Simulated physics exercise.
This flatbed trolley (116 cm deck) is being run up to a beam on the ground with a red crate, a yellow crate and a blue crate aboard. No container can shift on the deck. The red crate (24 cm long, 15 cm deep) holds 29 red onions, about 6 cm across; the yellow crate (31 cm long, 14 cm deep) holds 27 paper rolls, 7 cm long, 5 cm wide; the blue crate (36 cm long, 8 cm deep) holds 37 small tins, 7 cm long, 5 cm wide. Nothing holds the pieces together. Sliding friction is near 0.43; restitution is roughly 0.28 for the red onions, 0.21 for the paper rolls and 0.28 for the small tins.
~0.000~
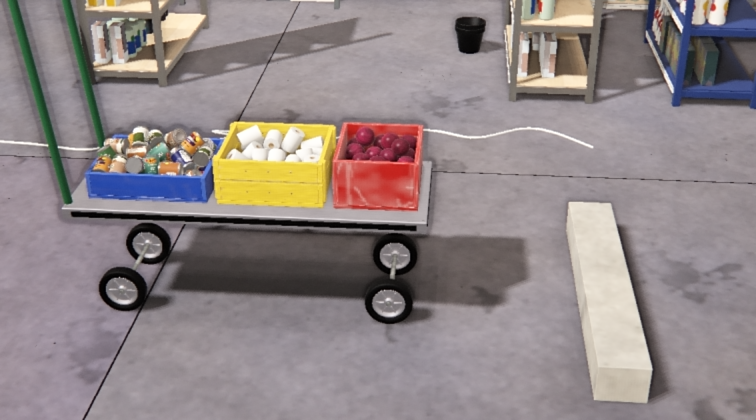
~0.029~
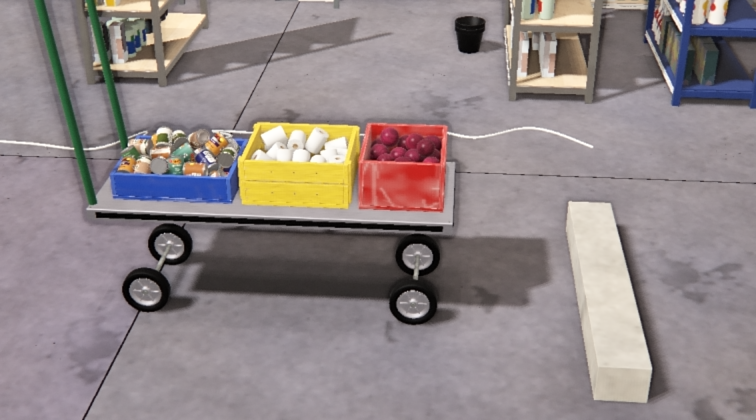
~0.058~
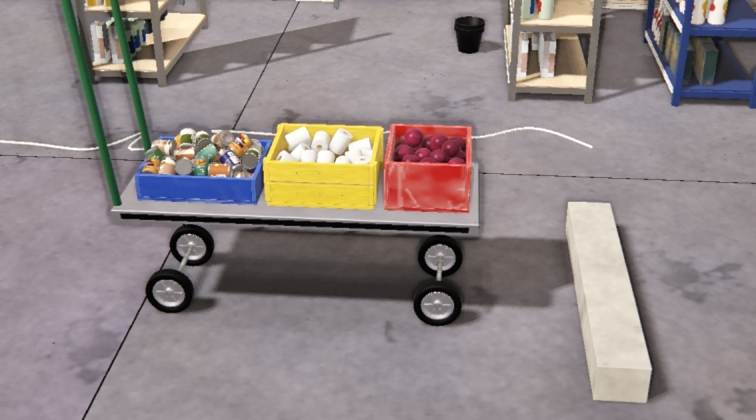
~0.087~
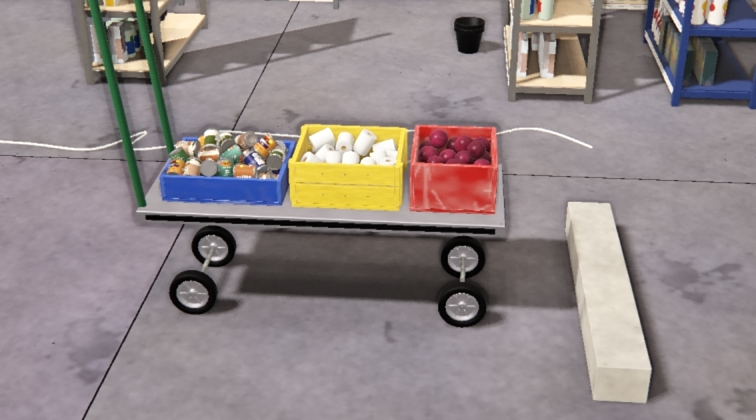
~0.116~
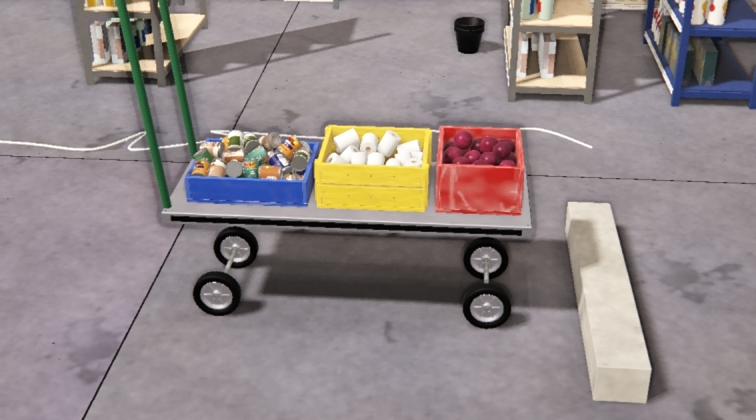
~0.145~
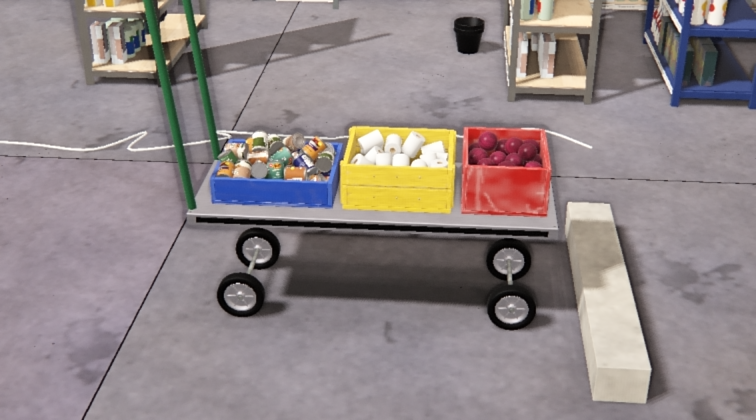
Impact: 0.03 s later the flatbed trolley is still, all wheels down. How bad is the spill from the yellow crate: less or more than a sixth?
The yellow crate loses fewer than one in six of its paper rolls.
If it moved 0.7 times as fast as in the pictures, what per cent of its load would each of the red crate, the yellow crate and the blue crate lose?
In that case red crate 0, yellow crate 0, blue crate 10 per cent.
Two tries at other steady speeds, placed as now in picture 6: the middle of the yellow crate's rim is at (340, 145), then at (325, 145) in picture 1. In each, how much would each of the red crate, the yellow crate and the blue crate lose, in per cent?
Red crate 0 then 0, yellow crate 0 then 0, blue crate 10 then 20 per cent.
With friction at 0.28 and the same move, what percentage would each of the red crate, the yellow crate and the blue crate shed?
Then red crate 0, yellow crate 10, blue crate 30 per cent.
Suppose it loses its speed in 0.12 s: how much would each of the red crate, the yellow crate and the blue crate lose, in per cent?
Then red crate 0, yellow crate 0, blue crate 10 per cent.
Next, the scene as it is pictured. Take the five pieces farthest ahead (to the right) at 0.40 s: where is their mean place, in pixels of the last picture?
Near (586, 163).
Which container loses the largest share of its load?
The blue crate.
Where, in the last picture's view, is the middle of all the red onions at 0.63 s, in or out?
At about (557, 169).
After 0.18 s, the wheels strike.
After 0.28 s, the red crate has all 29, the yellow crate has all 27 and the blue crate is down by 3 of 37.
After 0.40 s, the red crate is down by 1 of 29, the yellow crate has all 27 and the blue crate is down by 7 of 37.
After 0.63 s, the red crate is down by 1 of 29, the yellow crate is down by 1 of 27 and the blue crate is down by 11 of 37.
Outcome (at 1.14 s), the red crate is down by 1 of 29, the yellow crate is down by 1 of 27 and the blue crate is down by 11 of 37. Asked share, 1 of 27, 4 per cent.
